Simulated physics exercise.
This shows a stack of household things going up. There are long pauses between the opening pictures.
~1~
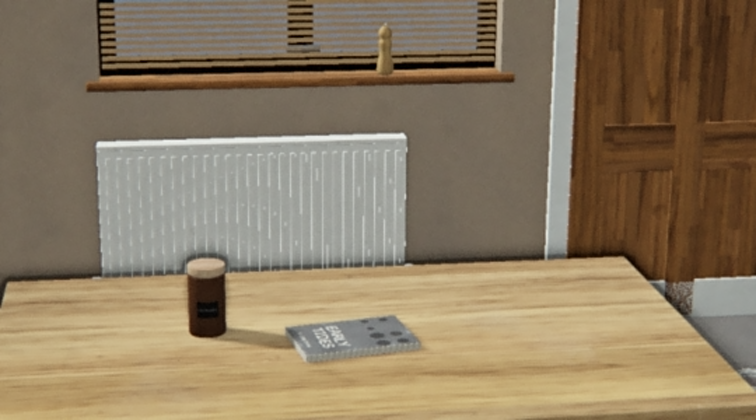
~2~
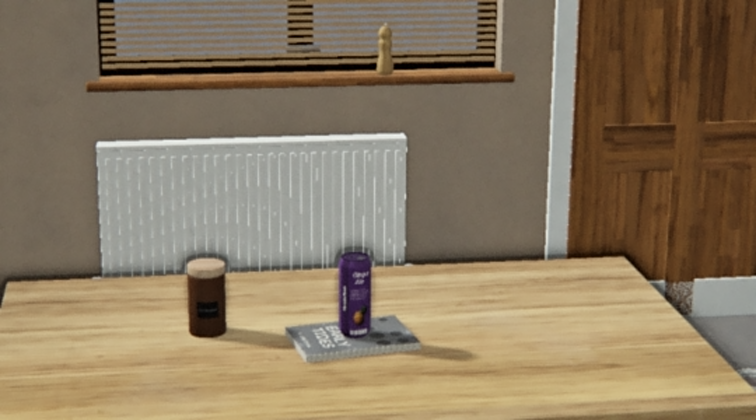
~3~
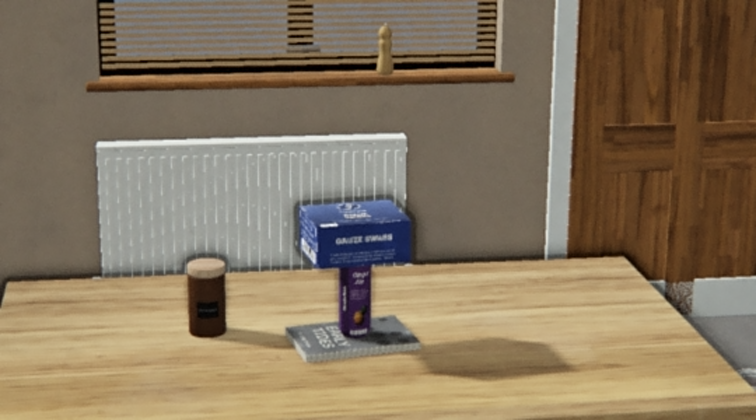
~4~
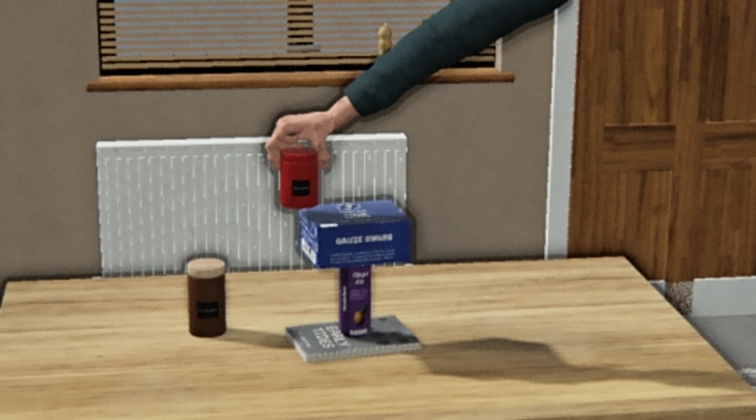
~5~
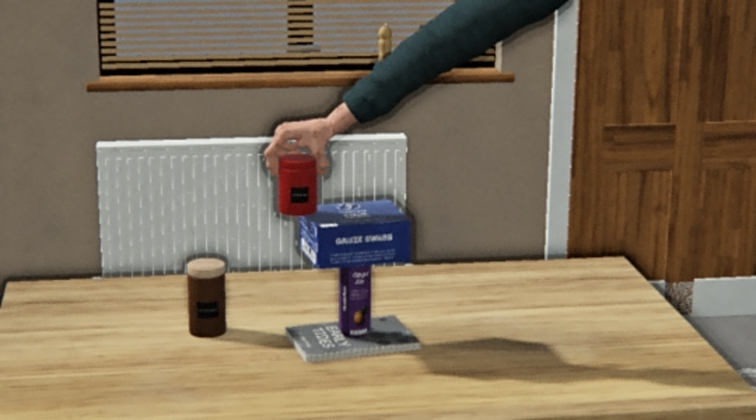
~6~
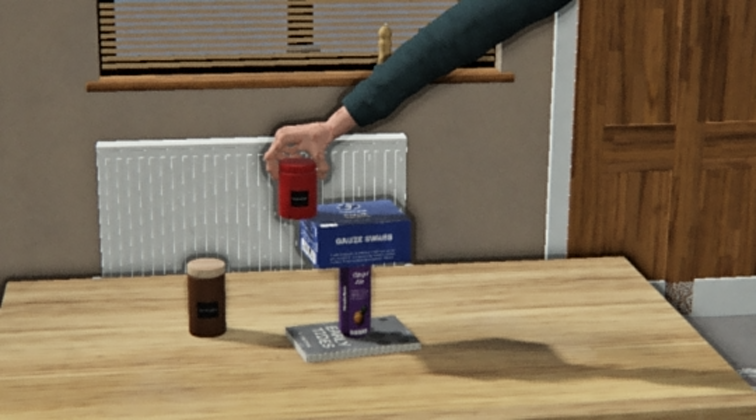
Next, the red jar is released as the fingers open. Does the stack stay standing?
No.
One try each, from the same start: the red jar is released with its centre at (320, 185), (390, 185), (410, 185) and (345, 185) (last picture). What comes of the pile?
Topples over, topples over, topples over, stays standing.
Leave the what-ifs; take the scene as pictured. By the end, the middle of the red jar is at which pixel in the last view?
End position in the final view: Approximately (217, 327).
Then, 0.50 s after the last picture, red jar now fallen; blue box tipped 26° from how it was.
Then, 0.70 s after the last picture, blue box now fallen.
At rest, fallen, red jar and blue box; the other 3 in place. Seen from the same camera at the end, red jar near (217, 327). The pile gives way.
